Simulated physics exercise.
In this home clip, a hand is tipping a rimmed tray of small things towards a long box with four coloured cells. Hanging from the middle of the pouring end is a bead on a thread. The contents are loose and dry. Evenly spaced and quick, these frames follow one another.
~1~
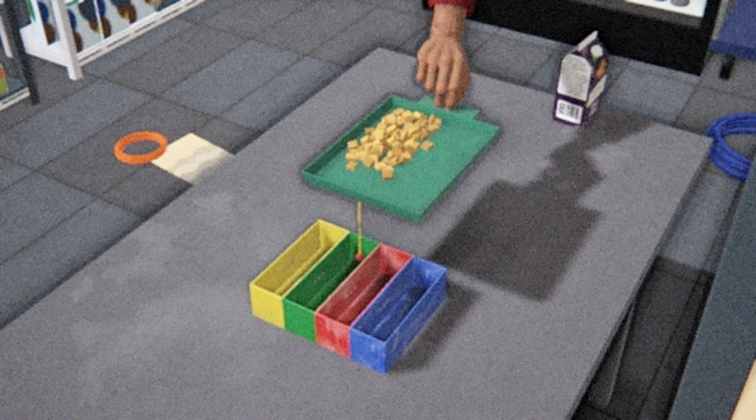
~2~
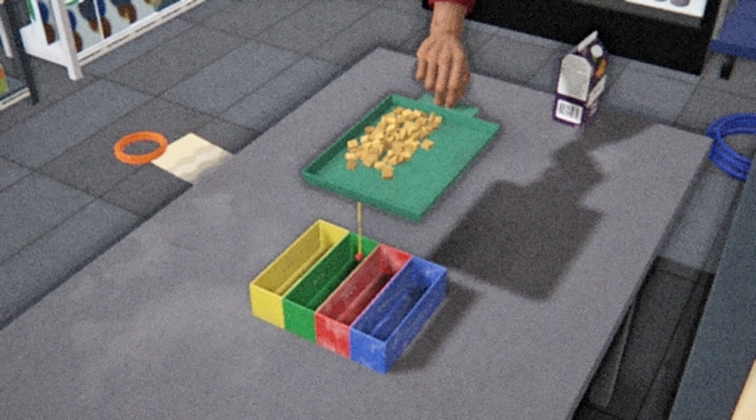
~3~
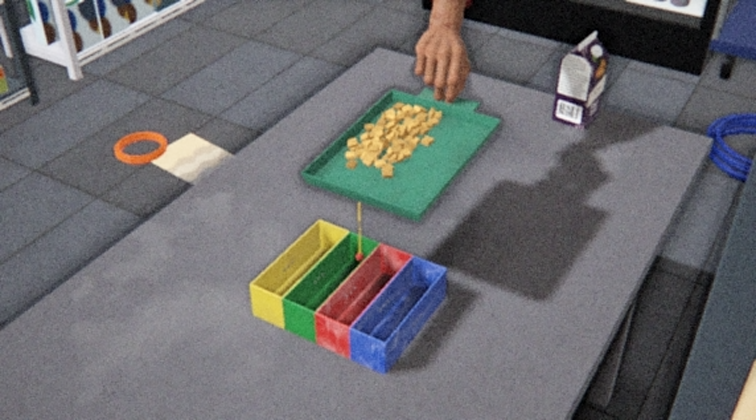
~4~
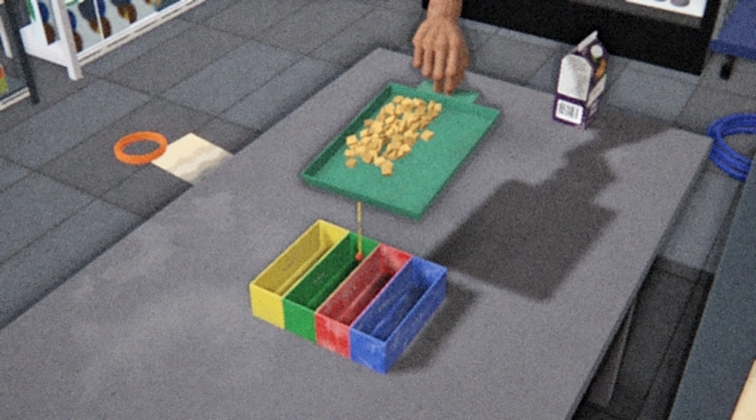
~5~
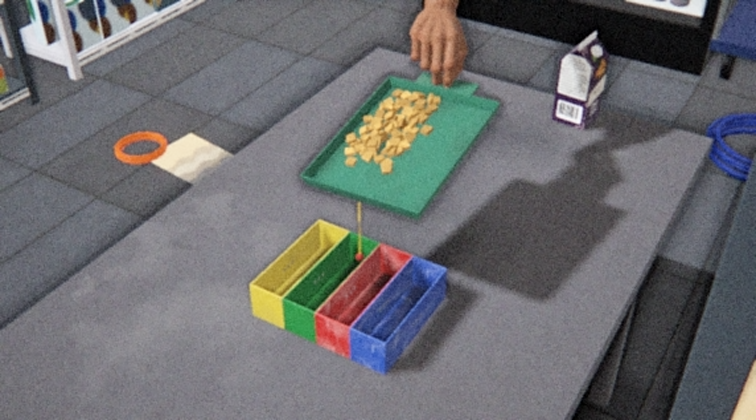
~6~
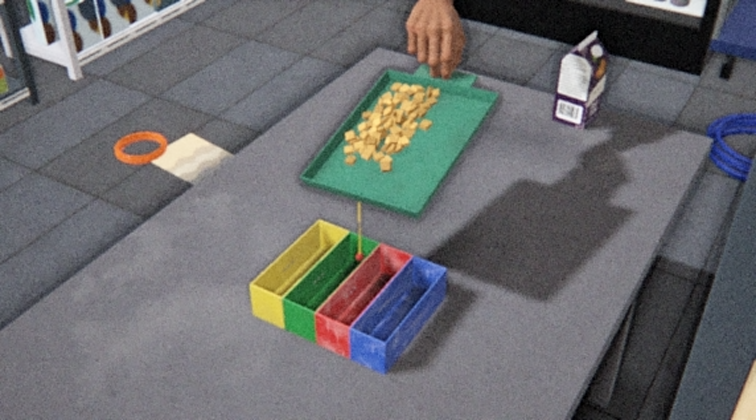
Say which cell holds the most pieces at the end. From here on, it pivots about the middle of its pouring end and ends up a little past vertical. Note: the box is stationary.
At the end the yellow cell holds the most.
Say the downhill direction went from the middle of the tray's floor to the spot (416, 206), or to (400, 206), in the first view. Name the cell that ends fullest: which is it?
The blue cell, then that blue cell.
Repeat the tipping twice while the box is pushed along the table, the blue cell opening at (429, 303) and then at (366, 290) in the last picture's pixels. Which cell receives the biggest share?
You'd see the yellow cell win the first time and the green cell win the second.
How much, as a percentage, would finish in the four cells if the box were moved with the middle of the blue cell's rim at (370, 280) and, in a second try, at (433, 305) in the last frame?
About 100 in a hundred, then about 40 in a hundred.
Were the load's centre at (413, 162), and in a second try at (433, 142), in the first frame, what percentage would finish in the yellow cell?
Respectively 50 and 50 in a hundred.
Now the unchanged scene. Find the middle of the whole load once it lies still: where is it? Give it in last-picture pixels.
Last view, resting centre - approx. (304, 287).
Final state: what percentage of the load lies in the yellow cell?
My estimate is some 70 %.
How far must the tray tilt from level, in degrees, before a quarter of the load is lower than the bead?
Roughly 80 degrees of turn.
Just after the last frame, tray tipped steeply; the larger part on the tray; about a tenth falling or outside the box.
A moment on, tray tipped right over; roughly a third on the tray; roughly half in the yellow cell; about a tenth in the green cell; about a tenth falling or outside the box.
Further on, tray tipped past a quarter turn; roughly two thirds in the yellow cell; roughly a quarter in the green cell; just a few in the red cell; about a tenth falling or outside the box.
When it is over, tray tipped past a quarter turn; roughly two thirds in the yellow cell; roughly a quarter in the green cell; just a few in the red cell; not one in the blue cell; about a tenth outside the box.
